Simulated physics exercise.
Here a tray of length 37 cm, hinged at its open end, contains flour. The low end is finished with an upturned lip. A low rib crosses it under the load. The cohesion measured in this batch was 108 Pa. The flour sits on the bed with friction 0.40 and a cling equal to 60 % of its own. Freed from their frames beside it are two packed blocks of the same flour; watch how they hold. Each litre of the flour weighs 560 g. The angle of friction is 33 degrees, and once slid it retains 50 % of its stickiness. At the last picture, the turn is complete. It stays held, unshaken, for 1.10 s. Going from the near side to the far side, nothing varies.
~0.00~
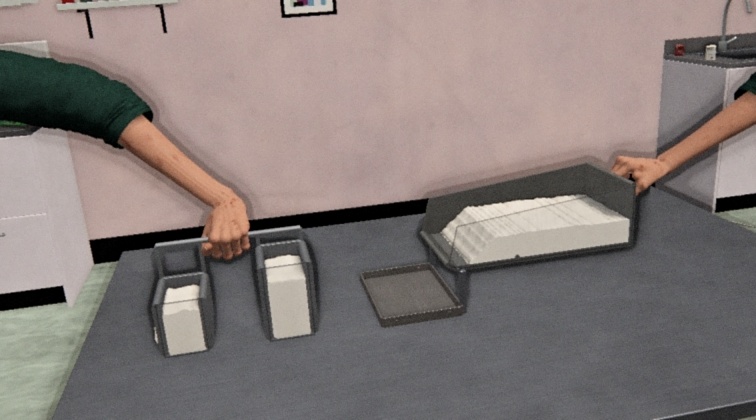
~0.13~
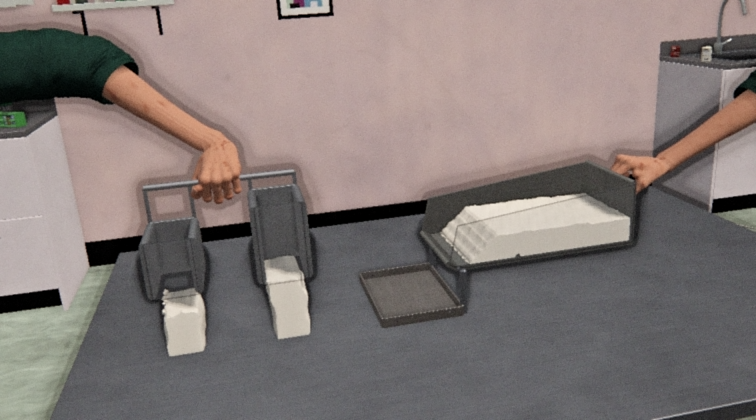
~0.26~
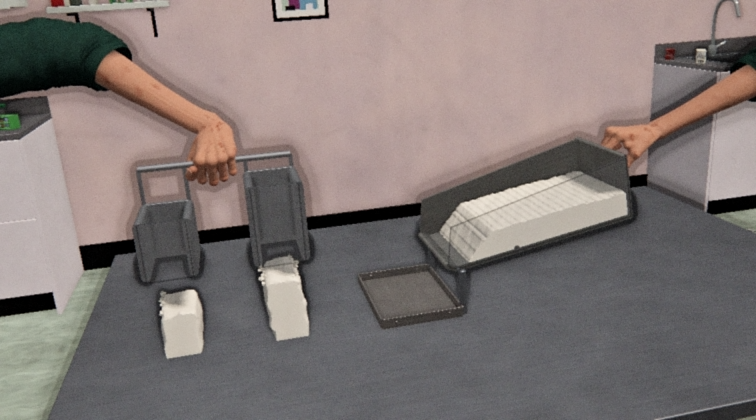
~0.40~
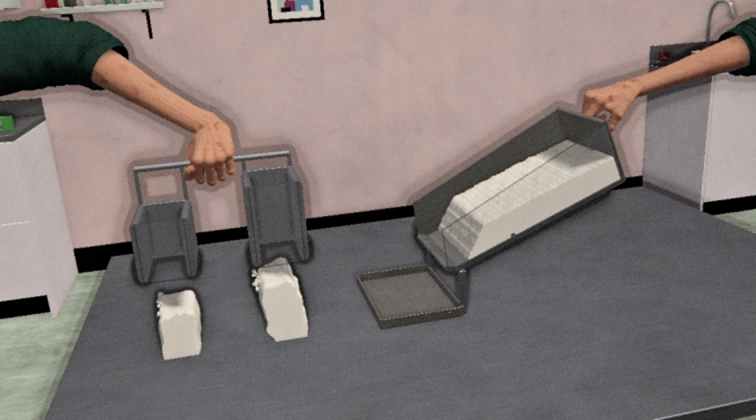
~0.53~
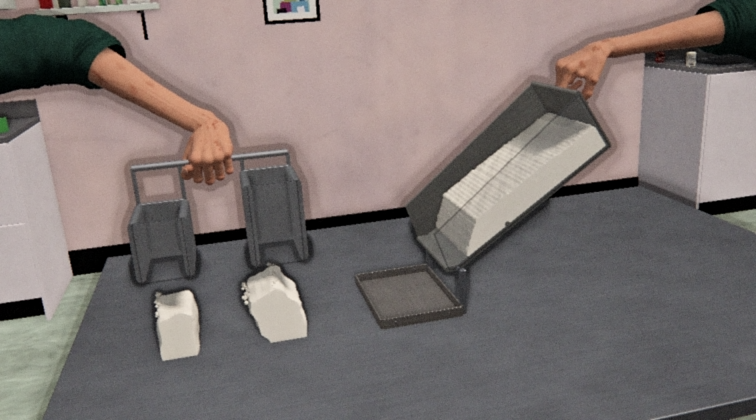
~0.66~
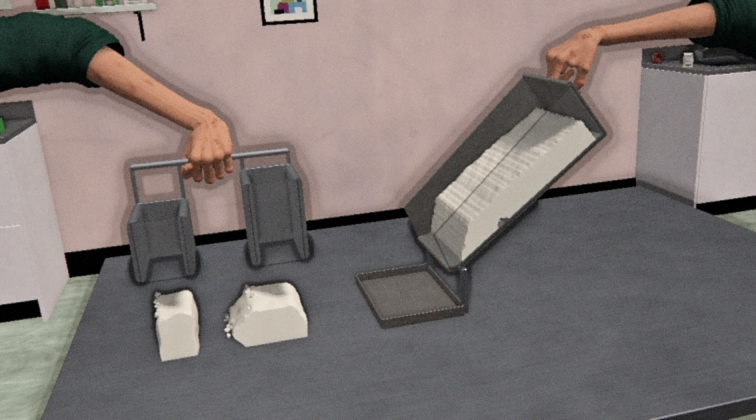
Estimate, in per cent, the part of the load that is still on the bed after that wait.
Close to 89 out of 100.
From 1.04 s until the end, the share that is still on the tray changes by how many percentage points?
6 per cent.
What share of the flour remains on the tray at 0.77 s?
100 per cent.
After 0.77 s, the tilt is 37 degrees and 100 % is on the bed.
After 0.91 s, the tilt is 37 degrees and 98 % is on the bed.
After 1.04 s, the tilt is 37 degrees and 96 % is on the bed.
After 1.18 s, the tilt is 37 degrees and 91 % is on the bed.
After 1.73 s, at the end, the tilt is 37 degrees and 89 % is on the bed.
